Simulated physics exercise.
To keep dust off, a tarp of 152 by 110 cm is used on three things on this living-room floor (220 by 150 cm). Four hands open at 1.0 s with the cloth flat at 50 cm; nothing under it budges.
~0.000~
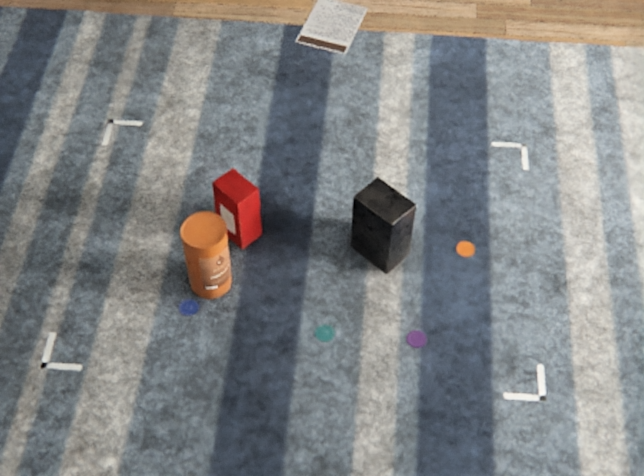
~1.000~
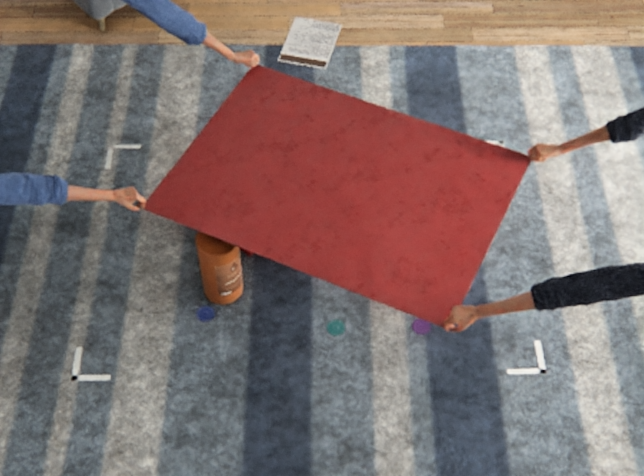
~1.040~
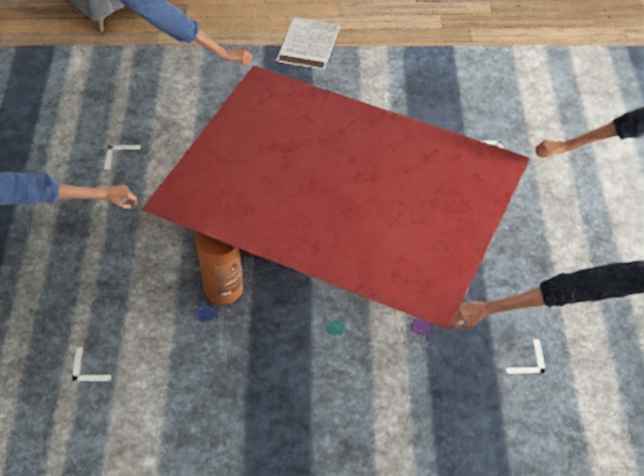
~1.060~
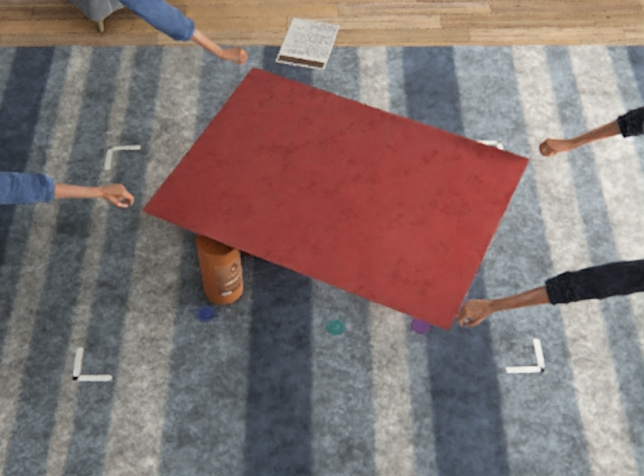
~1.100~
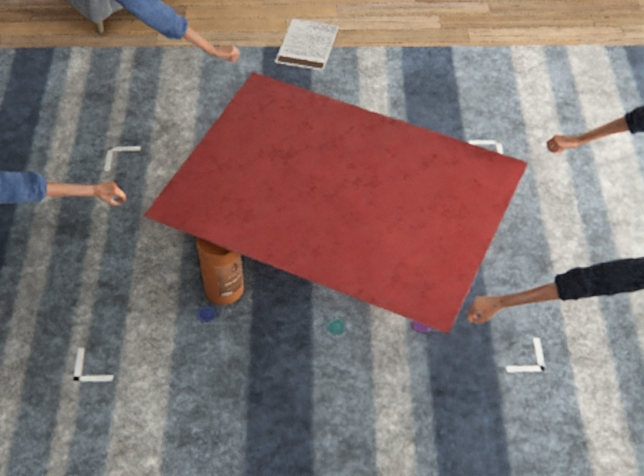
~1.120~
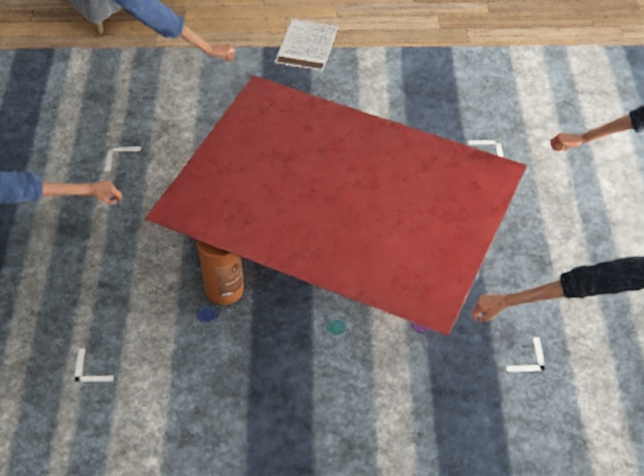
Four hands held a red cloth stretched flat above an orange container, a red box and a black box on a striped carpet, then let go and drew back as it sank slightly.
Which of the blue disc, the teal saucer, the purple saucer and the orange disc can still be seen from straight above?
In order: The blue disc stays uncovered; the teal saucer stays uncovered; the purple saucer vanishes under it; the orange disc ends under the cloth.
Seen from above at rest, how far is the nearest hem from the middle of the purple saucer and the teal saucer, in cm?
Roughly 6 cm, 6 cm.
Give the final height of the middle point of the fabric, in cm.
Some 40 cm up.
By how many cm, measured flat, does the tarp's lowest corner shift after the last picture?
Some 28 cm.
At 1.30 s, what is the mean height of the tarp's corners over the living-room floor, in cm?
Some 14 cm up.
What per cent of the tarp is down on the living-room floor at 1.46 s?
About 15 %.
At 1.3 s, 0 % of it is down, spanning 157 by 155 cm, above purple saucer, teal saucer, orange disc.
At 1.5 s, 15 % of it is down, spanning 144 by 127 cm, above purple saucer, orange disc.
At 1.6 s, 15 % of it is down, spanning 149 by 121 cm, above purple saucer, orange disc.
At 1.8 s, 15 % of it is down, spanning 143 by 121 cm, above purple saucer, orange disc.
At 3.3 s, 15 % of it is down, spanning 139 by 121 cm, above purple saucer, orange disc.
